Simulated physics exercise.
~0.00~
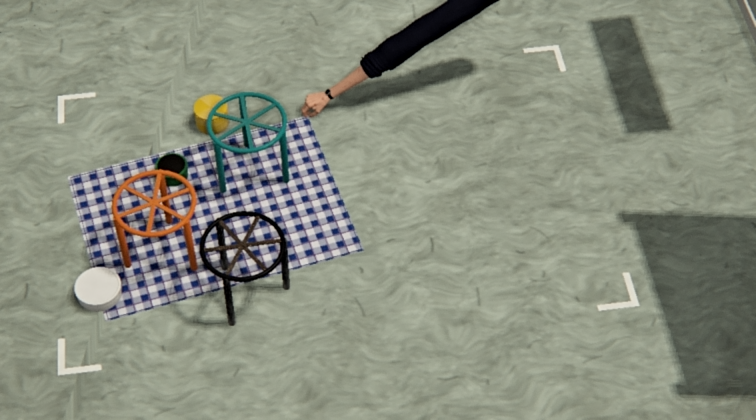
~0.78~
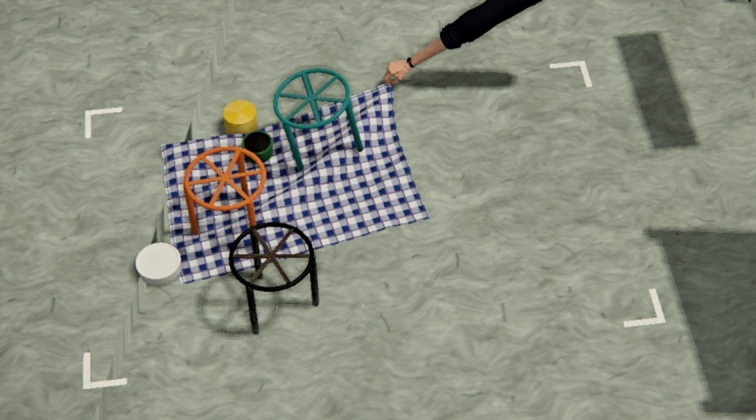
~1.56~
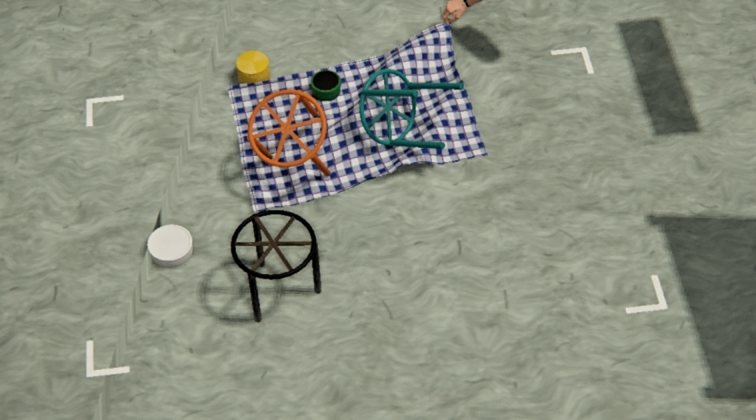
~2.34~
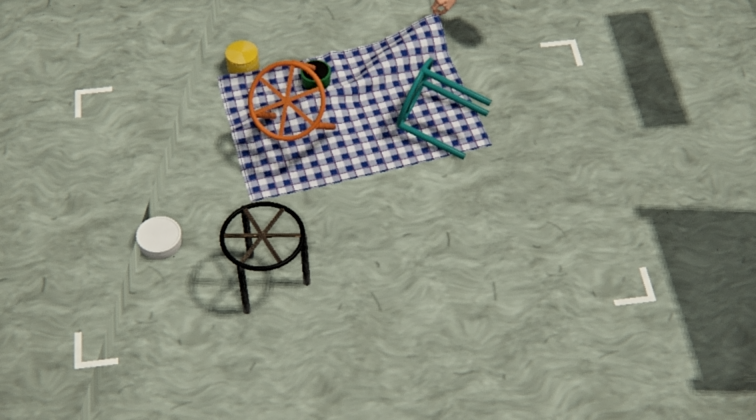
To begin with, a blue and white checked mat lies on a hallway floor between tape corners, with teal, orange and black stools, a yellow tub, a green pot and a white bucket on it or at its edges. A hand grips the upper right corner and drags the mat up and right, carrying most things along. The black stool stays put as the mat slides away, and the white bucket, after shifting moderately, is left behind. The teal stool topples and the orange one tips. Finally, the teal stool lies turned on its side, the orange one leans by the far-shifted pot, and the tub rests at the mat's upper left corner.
